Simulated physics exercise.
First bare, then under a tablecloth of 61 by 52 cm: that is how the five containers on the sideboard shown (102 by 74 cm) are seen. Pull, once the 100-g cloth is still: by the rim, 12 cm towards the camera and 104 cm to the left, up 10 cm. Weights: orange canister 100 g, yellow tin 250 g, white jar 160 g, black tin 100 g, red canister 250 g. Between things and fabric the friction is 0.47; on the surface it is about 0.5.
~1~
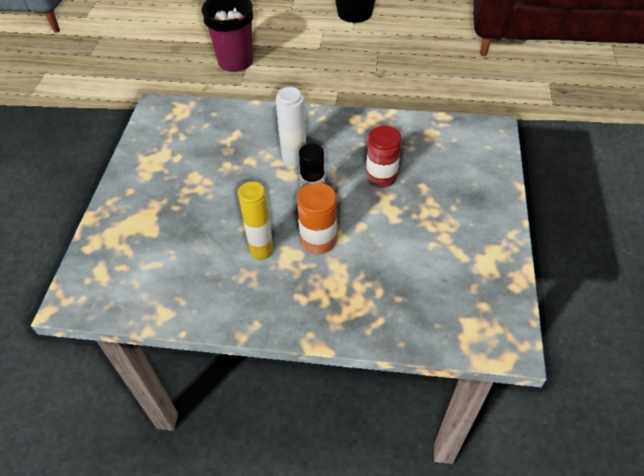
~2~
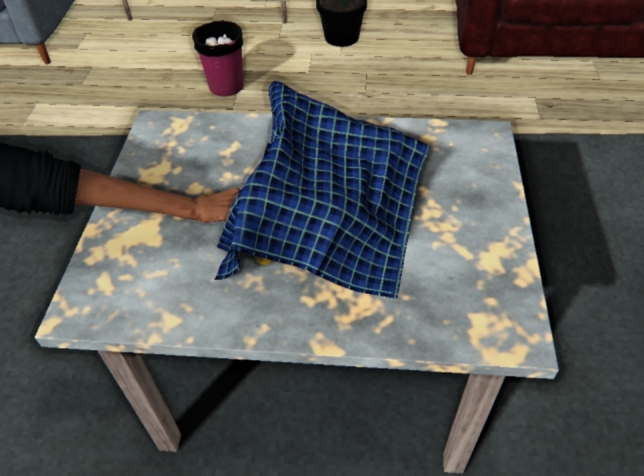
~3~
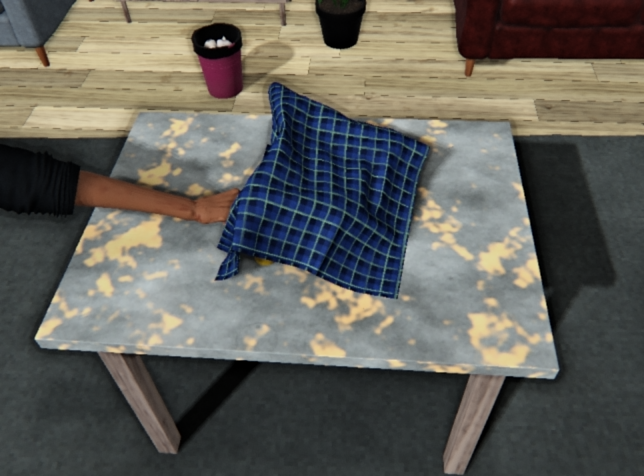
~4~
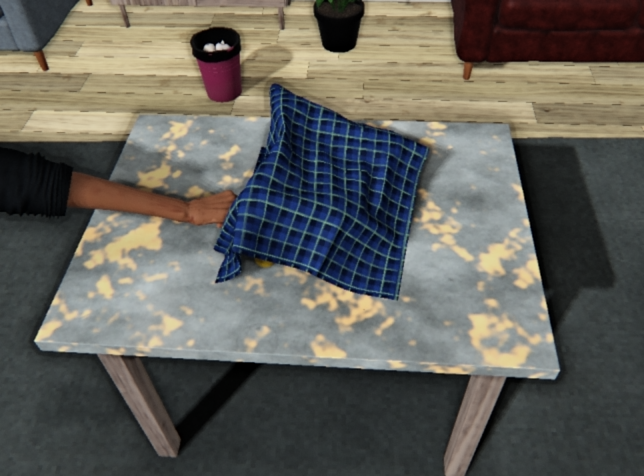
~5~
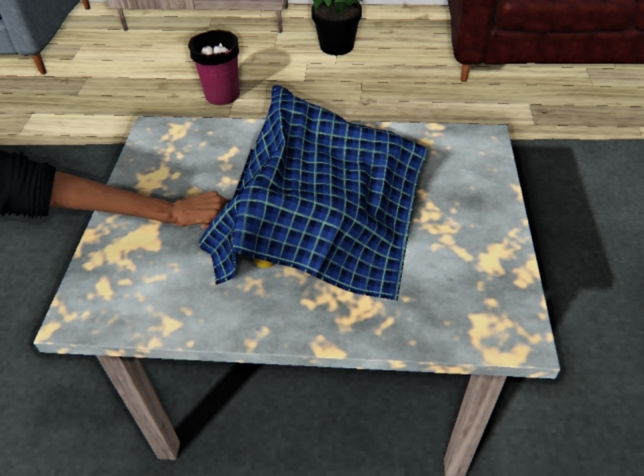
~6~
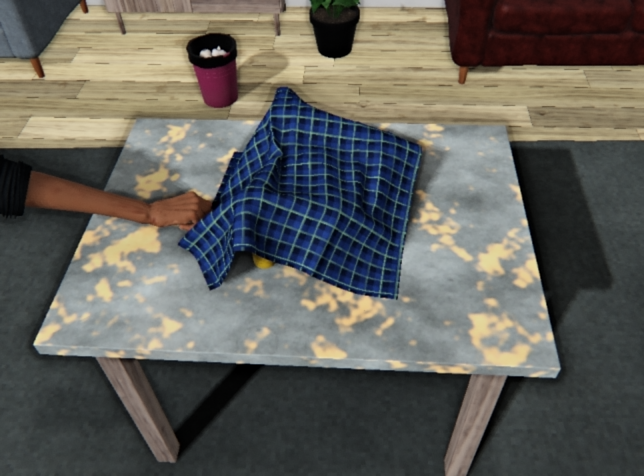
Five containers stand bare on a grey, gold-blotched table seen from above in a room with a pale wood floor, dark carpet and a red sofa. White is at the back, black and red beyond orange, yellow at front left. Then a blue checked cloth covers them, and a hand reaching from the left grips its edge and drags it slowly leftward, the view shifting slightly.
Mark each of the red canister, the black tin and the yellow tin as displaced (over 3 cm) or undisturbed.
Marks: Red canister undisturbed; black tin undisturbed; yellow tin displaced.
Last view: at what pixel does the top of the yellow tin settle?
The top finishes roughly at pixel (208, 255) of the last view.
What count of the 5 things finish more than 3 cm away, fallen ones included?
1.
Next, middle of the tablecloth at (203, 199); yellow tin on its side, 12 cm off its start.
Then, middle of the tablecloth at (72, 232); yellow tin on its side, 12 cm off its start, black tin 2 cm off its start.
After that, middle of the tablecloth at a place out of view; yellow tin on its side, 12 cm off its start at (208, 255), black tin 2 cm off its start at (306, 155).
Later, middle of the tablecloth at a place out of view; yellow tin on its side, 12 cm off its start, black tin 2 cm off its start.
At the end, middle of the tablecloth at a place out of view; yellow tin on its side, 12 cm off its start at (208, 255), black tin 2 cm off its start at (307, 155), red canister 0 cm off its start at (382, 143).
